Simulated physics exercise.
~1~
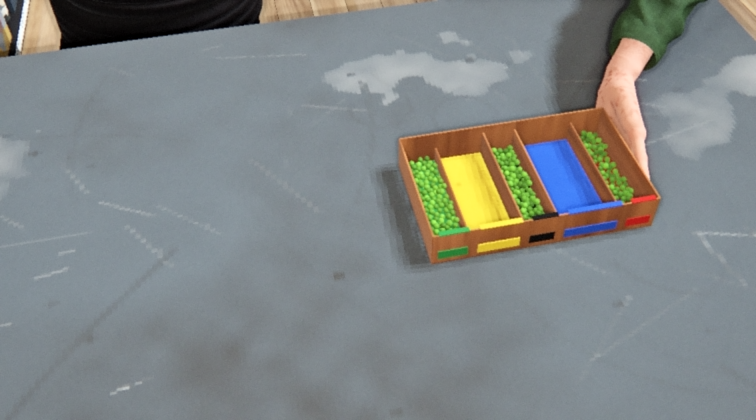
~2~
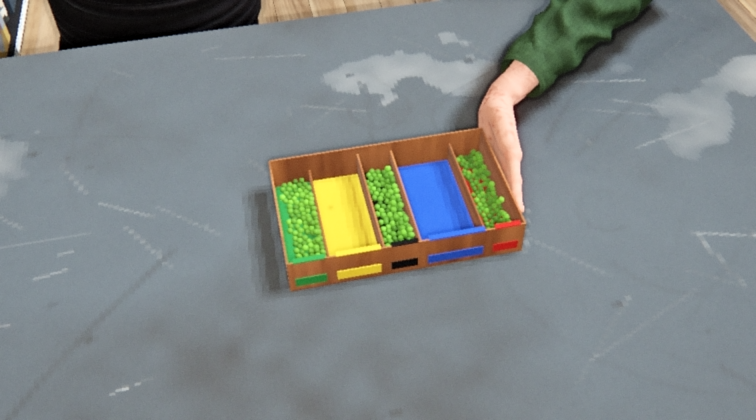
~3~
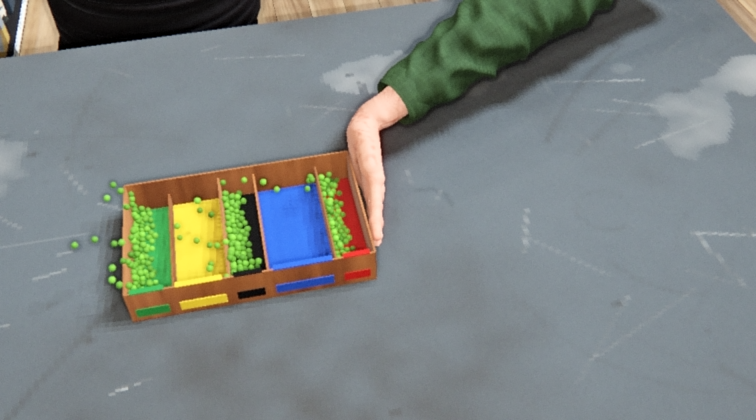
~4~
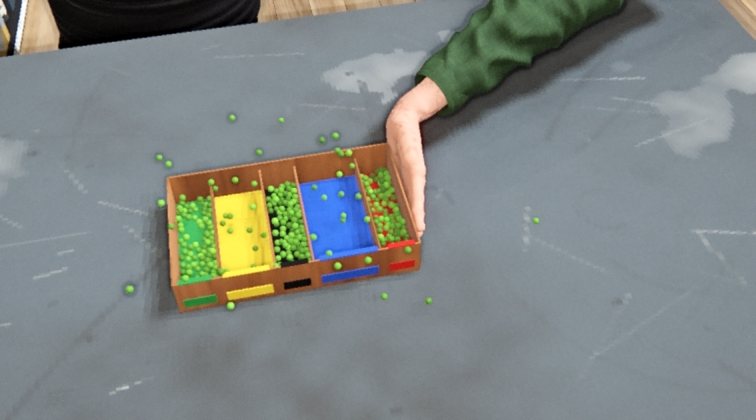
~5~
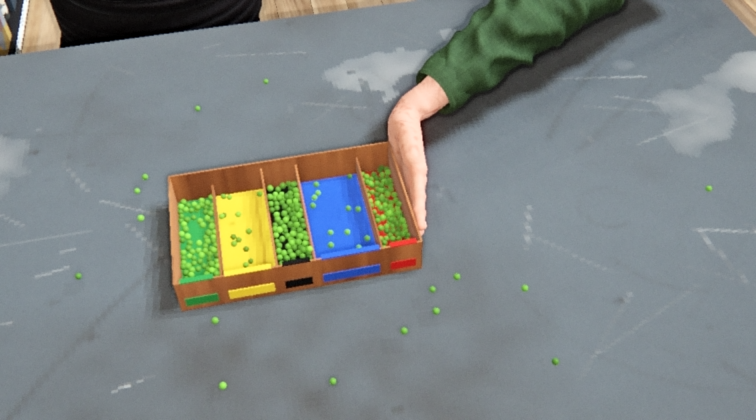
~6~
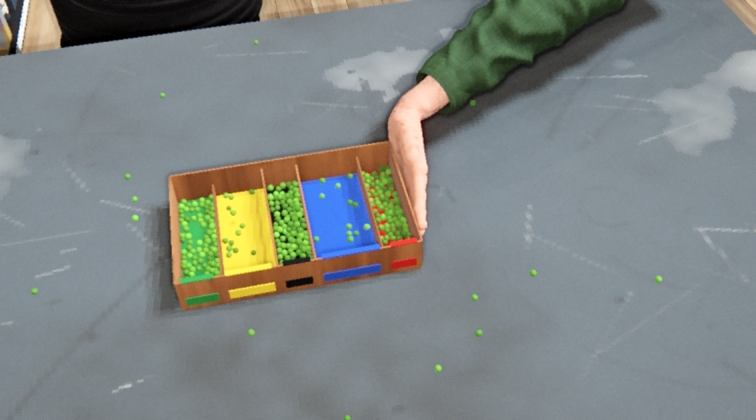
We see a hand in a green sleeve slide a wooden tray of green peas left across a gray table, then slightly back right, scattering peas between its colored compartments and onto the table, where some roll away as the tray rests with most still inside.
